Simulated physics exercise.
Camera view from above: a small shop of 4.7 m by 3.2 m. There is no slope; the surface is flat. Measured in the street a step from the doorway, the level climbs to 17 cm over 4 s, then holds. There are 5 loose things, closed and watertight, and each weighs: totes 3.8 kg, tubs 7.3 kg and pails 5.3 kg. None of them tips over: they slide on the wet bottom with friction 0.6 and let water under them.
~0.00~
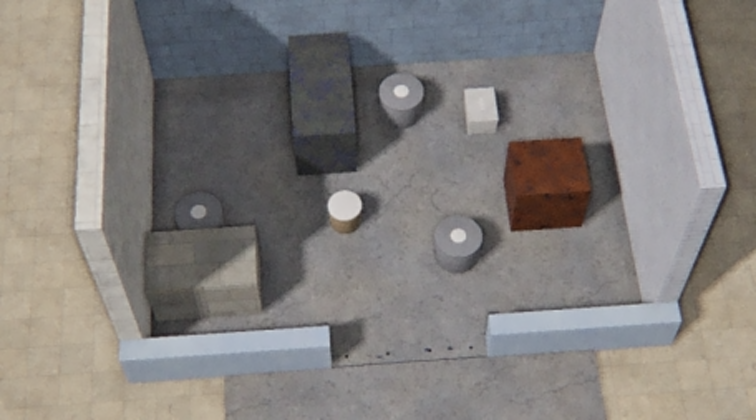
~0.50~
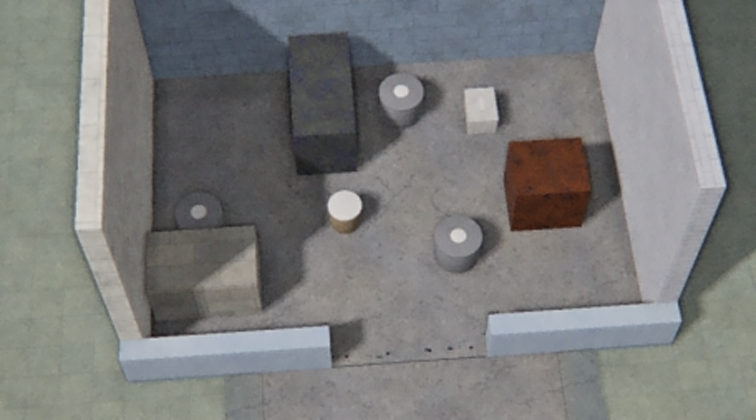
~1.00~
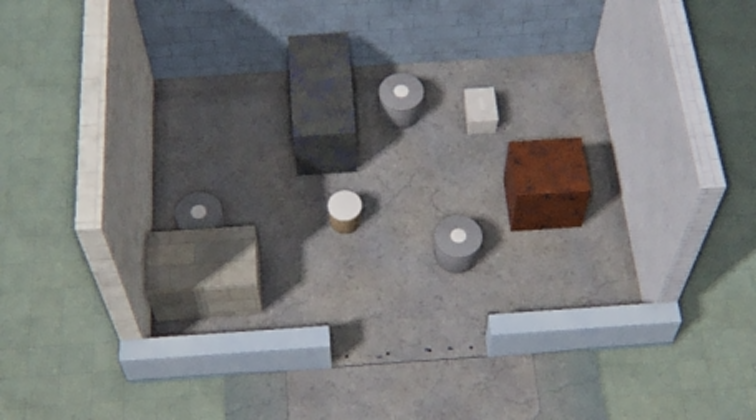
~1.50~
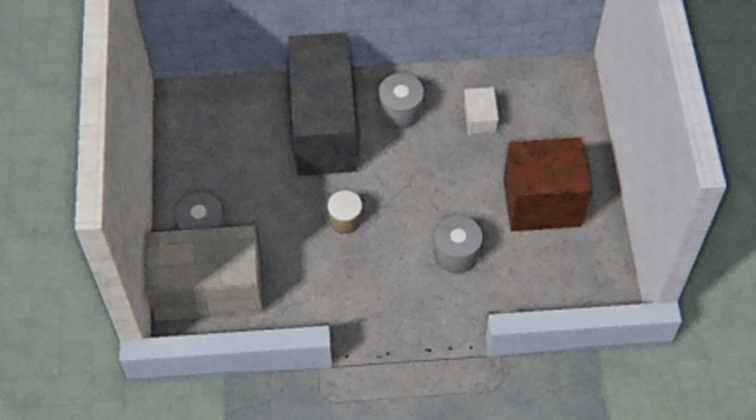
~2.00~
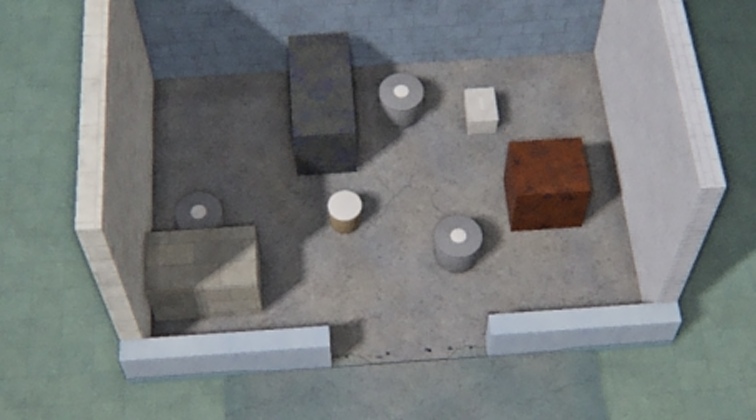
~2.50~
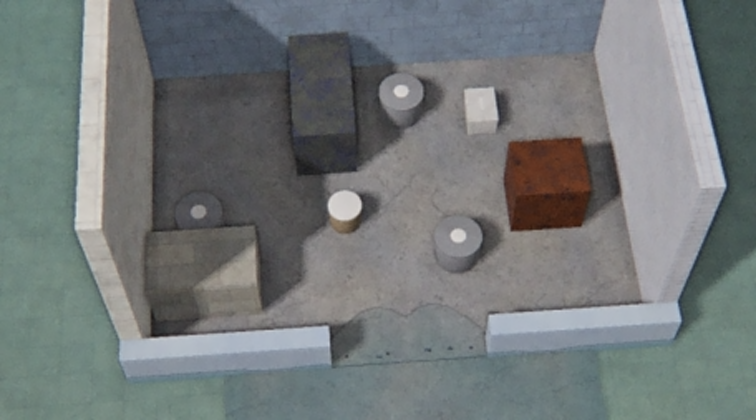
In a small roofless shop seen from above, boxes and round containers stay still while greenish water covers the paving outside, then spreads over the strip before the doorway and finally reaches just inside the entrance.
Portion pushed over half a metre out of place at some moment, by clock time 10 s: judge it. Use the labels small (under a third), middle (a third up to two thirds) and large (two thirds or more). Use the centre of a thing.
Large.
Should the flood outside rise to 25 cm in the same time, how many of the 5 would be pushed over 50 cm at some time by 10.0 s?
Result: 4.
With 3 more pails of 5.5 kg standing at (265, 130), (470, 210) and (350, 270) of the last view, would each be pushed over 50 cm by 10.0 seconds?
In order: Not as far; farther; farther.
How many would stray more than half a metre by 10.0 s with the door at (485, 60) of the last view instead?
The answer would then be 2.
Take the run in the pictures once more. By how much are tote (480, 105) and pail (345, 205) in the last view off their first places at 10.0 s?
Shifts: 200 cm / 200 cm.
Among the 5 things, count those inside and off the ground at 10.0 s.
Just then, the number is 5.
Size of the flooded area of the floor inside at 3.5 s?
Wet: Near 2.0 m2.
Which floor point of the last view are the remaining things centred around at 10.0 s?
Centre of the remaining things: Roughly (424, 200).
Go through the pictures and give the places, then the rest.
A tote at (481, 104), on the bottom; a tub at (401, 92), on the bottom; water covers 0.0 m2; 0 of 5 have shifted, in the first picture.
A tote at (481, 104) rests on the ground; a tub at (401, 92) rests on the ground; 0.0 m2 under water; 0 of 5 have shifted, in the second picture.
A tote at (481, 104) rests on the ground; a tub at (401, 92) rests on the ground; 0.0 m2 under water; 0 of 5 have shifted, in the third picture.
A tote at (481, 104), on the bottom; a tub at (401, 92) rests on the ground; 0.0 m2 under water; 0 of 5 have shifted, in the fourth picture.
A tote at (481, 104), on the bottom; a tub at (401, 92), on the bottom; 0.0 m2 under water; 0 of 5 have shifted, in the fifth picture.
A tote at (481, 104), on the bottom; a tub at (401, 92) rests on the ground; 0.4 m2 under water; 0 of 5 have shifted, in the sixth picture.
After 3.5 s 0 of 5 are over 50 cm from their spots; 0 afloat.
After 4.5 s 0 of 5 are over 50 cm from their spots; 0 afloat.
After 7.0 s 3 of 5 are over 50 cm from their spots; 2 afloat.
After 10.0 s 4 of 5 are over 50 cm from their spots, and 4 have been at some point; 5 afloat.
